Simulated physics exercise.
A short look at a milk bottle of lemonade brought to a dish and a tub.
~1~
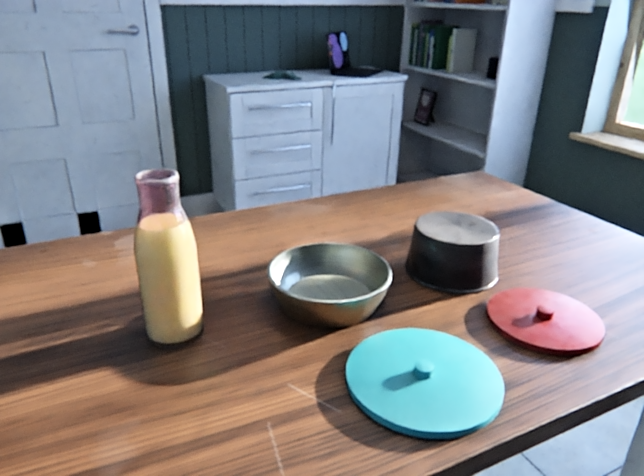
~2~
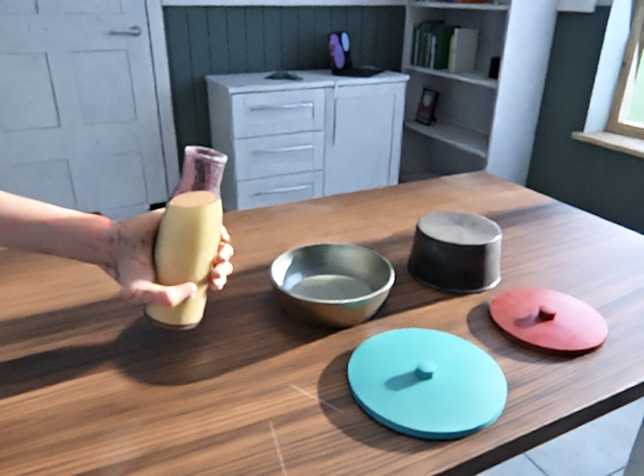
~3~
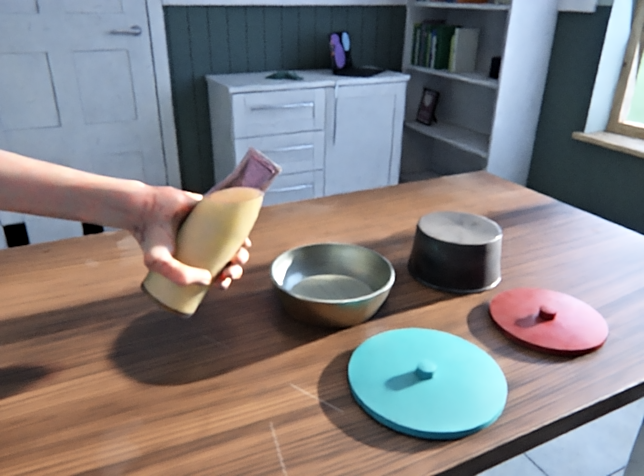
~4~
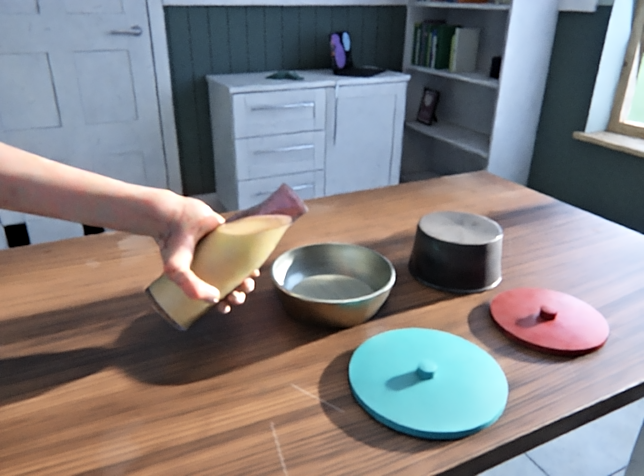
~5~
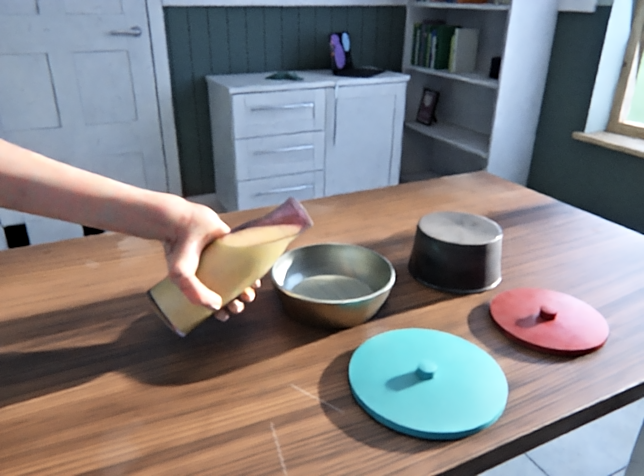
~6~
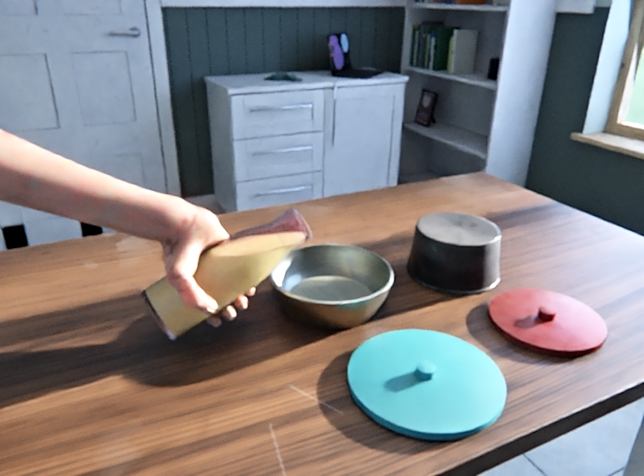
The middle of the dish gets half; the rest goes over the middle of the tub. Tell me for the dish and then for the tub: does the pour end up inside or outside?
Dish - inside; tub - outside.
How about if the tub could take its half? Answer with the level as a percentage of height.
Estimate: Approx. 25 % of height.
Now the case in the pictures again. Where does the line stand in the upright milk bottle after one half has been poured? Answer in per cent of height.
About 35 %.
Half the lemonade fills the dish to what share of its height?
Close to 35 in a hundred, I think.
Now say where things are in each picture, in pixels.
In the first picture, nothing is moving yet; milk bottle (166, 256) about three quarters full; dish (329, 288) open; tub (453, 250) upside down.
In the second picture, the milk bottle is picked up; milk bottle about three quarters full, surface at (197, 200); dish (331, 288) open.
The third picture shows tilting; milk bottle (218, 227) tipped 40° with all of its load; tub (456, 250) upside down.
The fourth picture shows no stream yet; milk bottle (234, 250) tipped 55° with all of its load; dish (332, 288) open.
The fifth picture shows still nothing leaves it; milk bottle (238, 260) tipped 60° with all of its load; tub (456, 250) upside down.
The sixth picture shows on the point of pouring; milk bottle (234, 266) tipped 65° with all of its load; dish (331, 289) open; tub (455, 251) upside down.
Next, the lemonade goes into the dish.
After that, it runs off the upturned base of the tub.
Finally, the dish has its share inside; the tub is empty, in a puddle.
